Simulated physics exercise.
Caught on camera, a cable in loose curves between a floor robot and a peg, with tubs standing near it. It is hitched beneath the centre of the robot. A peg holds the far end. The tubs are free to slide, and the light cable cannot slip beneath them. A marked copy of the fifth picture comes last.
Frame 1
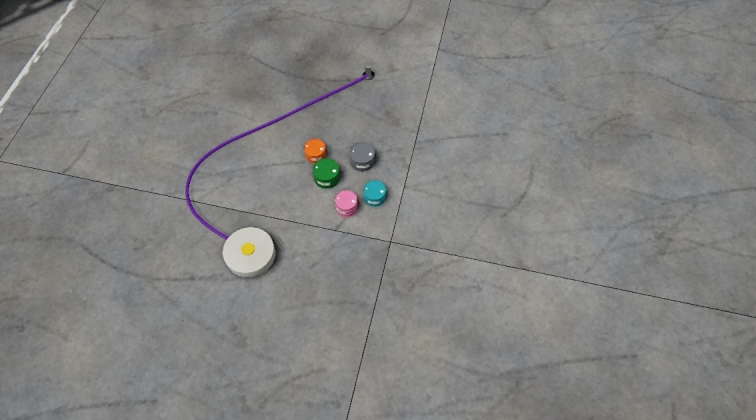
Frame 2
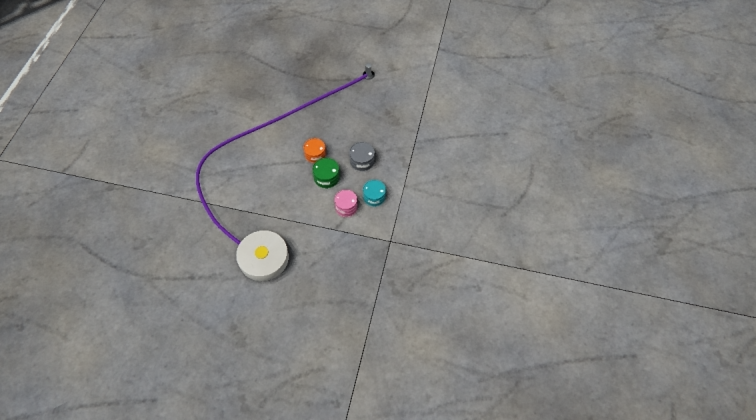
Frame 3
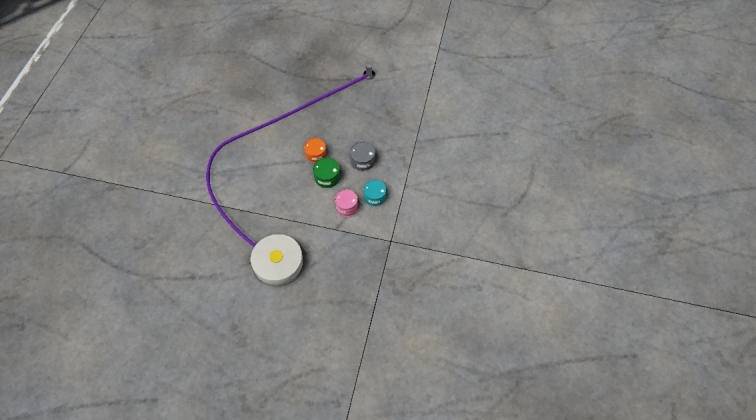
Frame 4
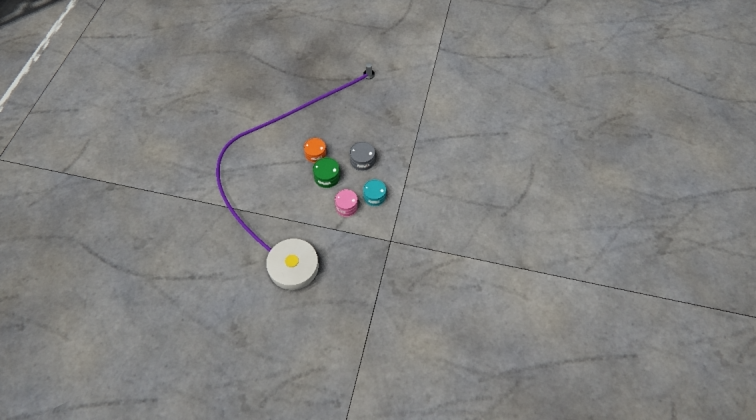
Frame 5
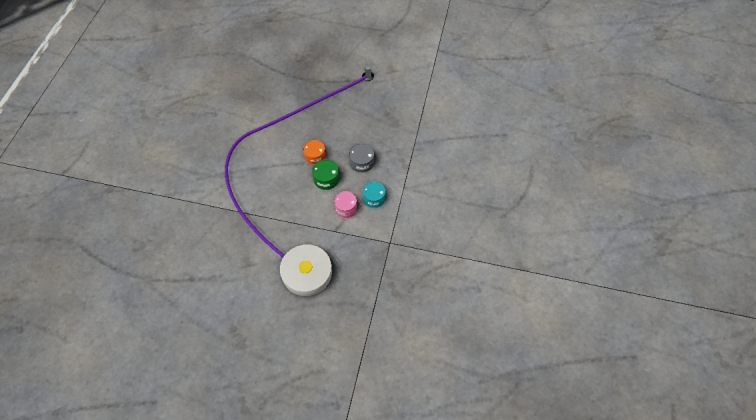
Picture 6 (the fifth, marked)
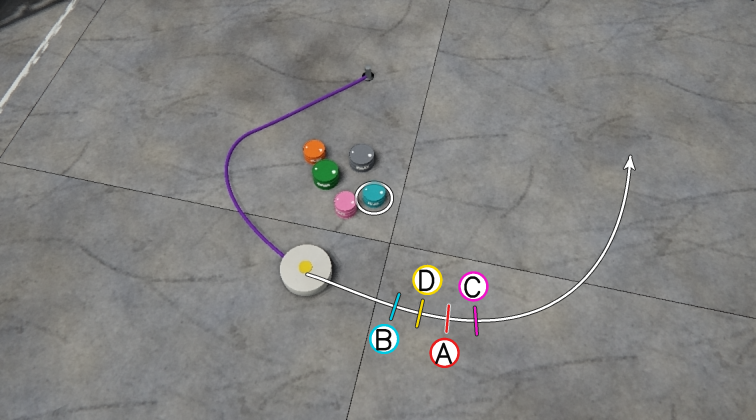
A white round robot with a yellow centre slides slowly and steadily a short way right and slightly down across a grey, cracked-looking floor of large slabs, seen from above at a slant. Its purple cable curves up on the left to a small dark peg, drawing rightward with it. Orange, green, grey, pink and turquoise tubs stay clustered right of the cable, unmoved.
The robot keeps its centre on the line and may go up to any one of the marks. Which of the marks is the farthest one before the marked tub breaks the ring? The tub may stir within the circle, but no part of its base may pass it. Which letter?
C is the last safe stop.
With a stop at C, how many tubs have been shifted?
Three.
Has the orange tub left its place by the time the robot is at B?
No.
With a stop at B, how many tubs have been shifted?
The count is none.
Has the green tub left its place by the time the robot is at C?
Yes.
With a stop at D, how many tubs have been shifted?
By then, none.
On the marked copy, A at (448, 318); B at (395, 306); C at (476, 321); D at (420, 313); the ring at (374, 198); the route from (307, 274) via (536, 311) to (630, 156).
Taking C. A third of the way, robot (363, 292); turquoise tub (374, 195).
Two thirds of the way, robot (423, 311); turquoise tub (374, 195).
When it is over, robot (477, 318); green tub (343, 175); orange tub (339, 156); pink tub (353, 202); turquoise tub (374, 195); the turquoise tub is still in its ring.
As for the rest, A is safe but short; B is safe but short; D is safe but short.
